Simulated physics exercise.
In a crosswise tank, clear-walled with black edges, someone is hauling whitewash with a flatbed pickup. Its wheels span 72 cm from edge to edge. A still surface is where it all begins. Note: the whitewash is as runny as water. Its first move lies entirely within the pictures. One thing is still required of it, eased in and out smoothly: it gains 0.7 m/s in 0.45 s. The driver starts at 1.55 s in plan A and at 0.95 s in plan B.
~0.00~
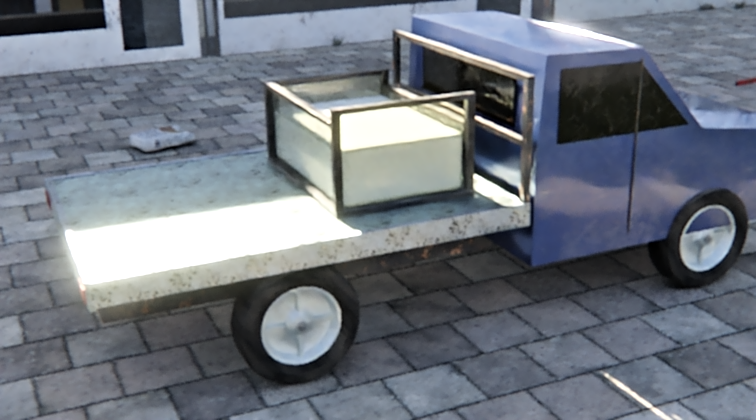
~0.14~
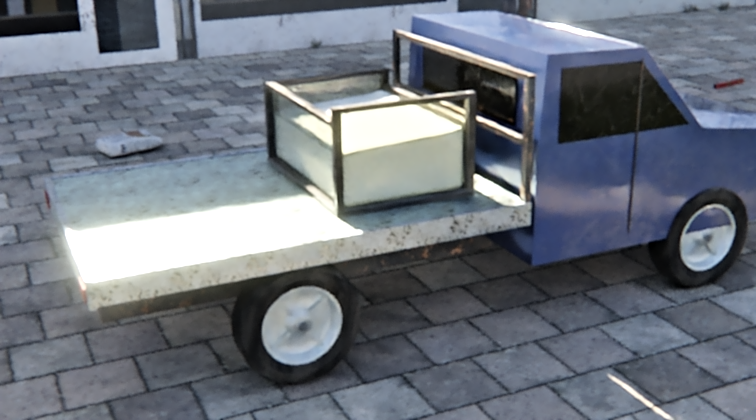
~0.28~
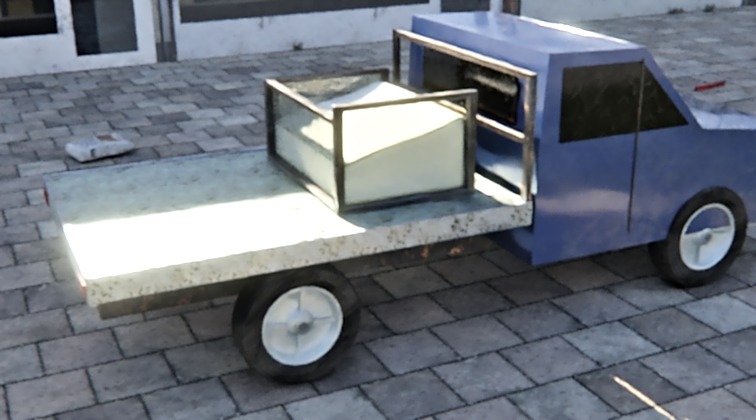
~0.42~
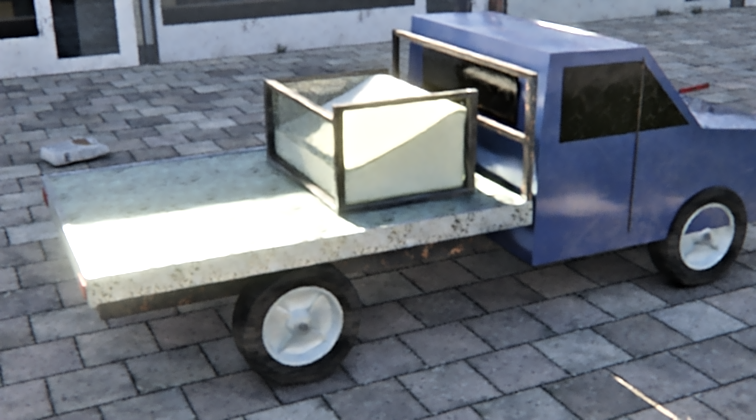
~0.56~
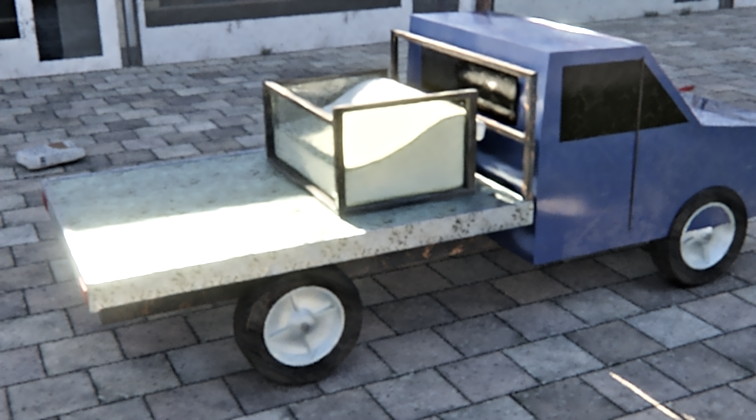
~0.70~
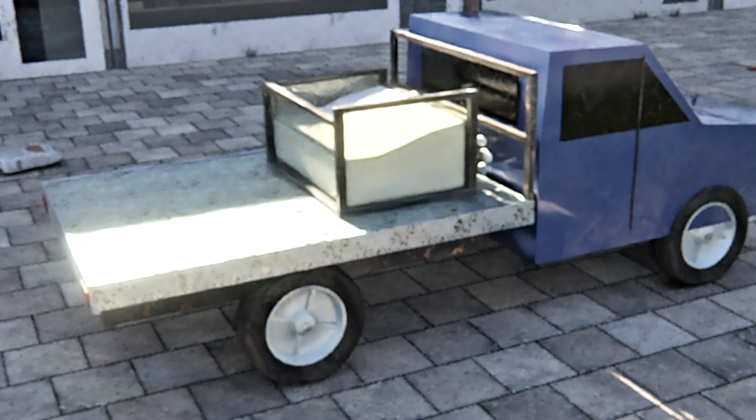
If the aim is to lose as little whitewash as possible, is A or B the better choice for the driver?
B.
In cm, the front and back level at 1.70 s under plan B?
Front level 48 cm, back level 26 cm.
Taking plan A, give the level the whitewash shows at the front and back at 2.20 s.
Front: 20 cm; back: 52 cm.
For plan A, By 2.20 s front 19 cm, middle 30 cm, back 53 cm above the floor; the loss stands at 4 per cent, over the front.
For plan A, By 4.99 s the loss stands at 8 per cent, over the front, 26 of 322 litres.
For plan B, By 1.70 s front 48 cm, middle 30 cm, back 26 cm above the floor; the loss stands at 3 per cent, over the front.
For plan B, By 4.39 s the loss stands at 5 per cent, over the front, 15 of 322 litres.
